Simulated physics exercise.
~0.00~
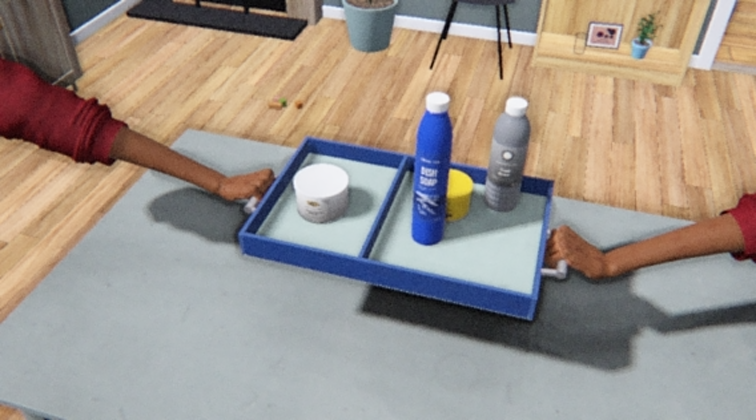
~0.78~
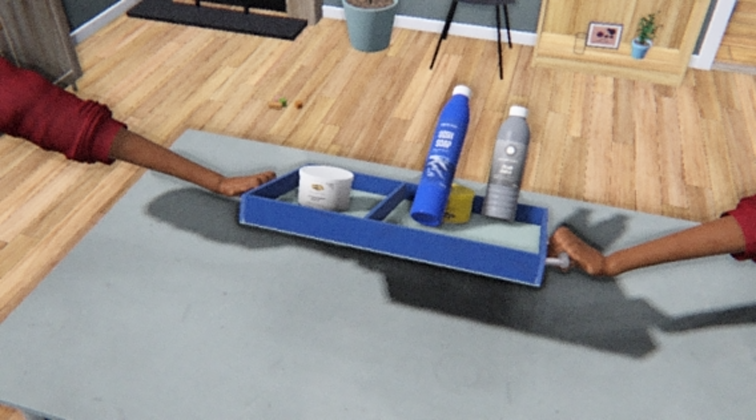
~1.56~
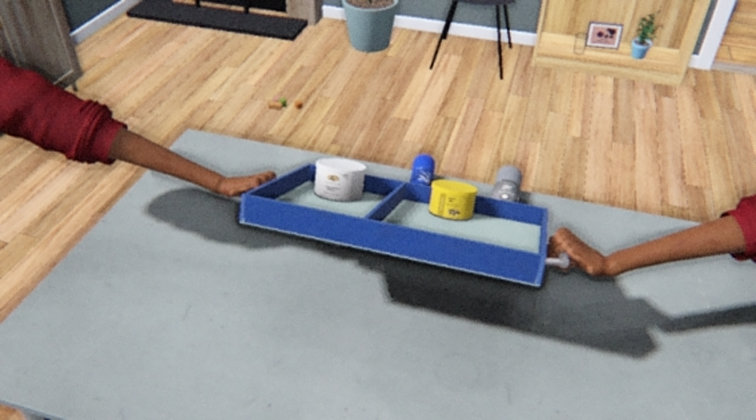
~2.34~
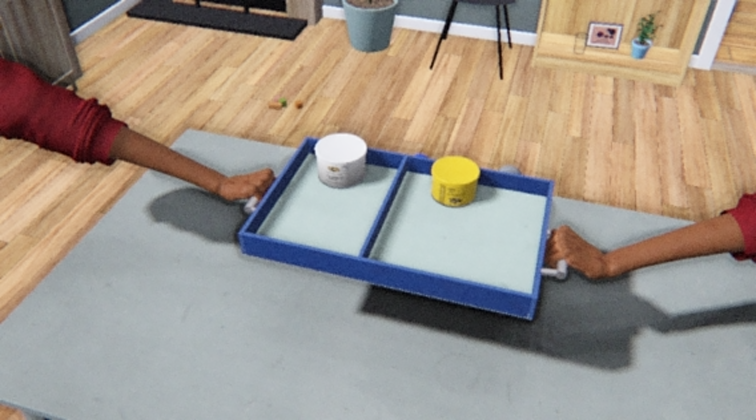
At the start, two hands hold a blue-rimmed, divided tray above a grey table, with a white tub in the left section and a yellow tub, a blue bottle and a grey bottle in the right. The hands tip the tray so its far edge goes down, and both bottles lean away. The bottles then topple over the far rim, while the white tub slides toward that side. The hands bring the tray back to level. At the end, both tubs stand upright near the far rim, the yellow one barely shifted, and both bottles are off the tray.
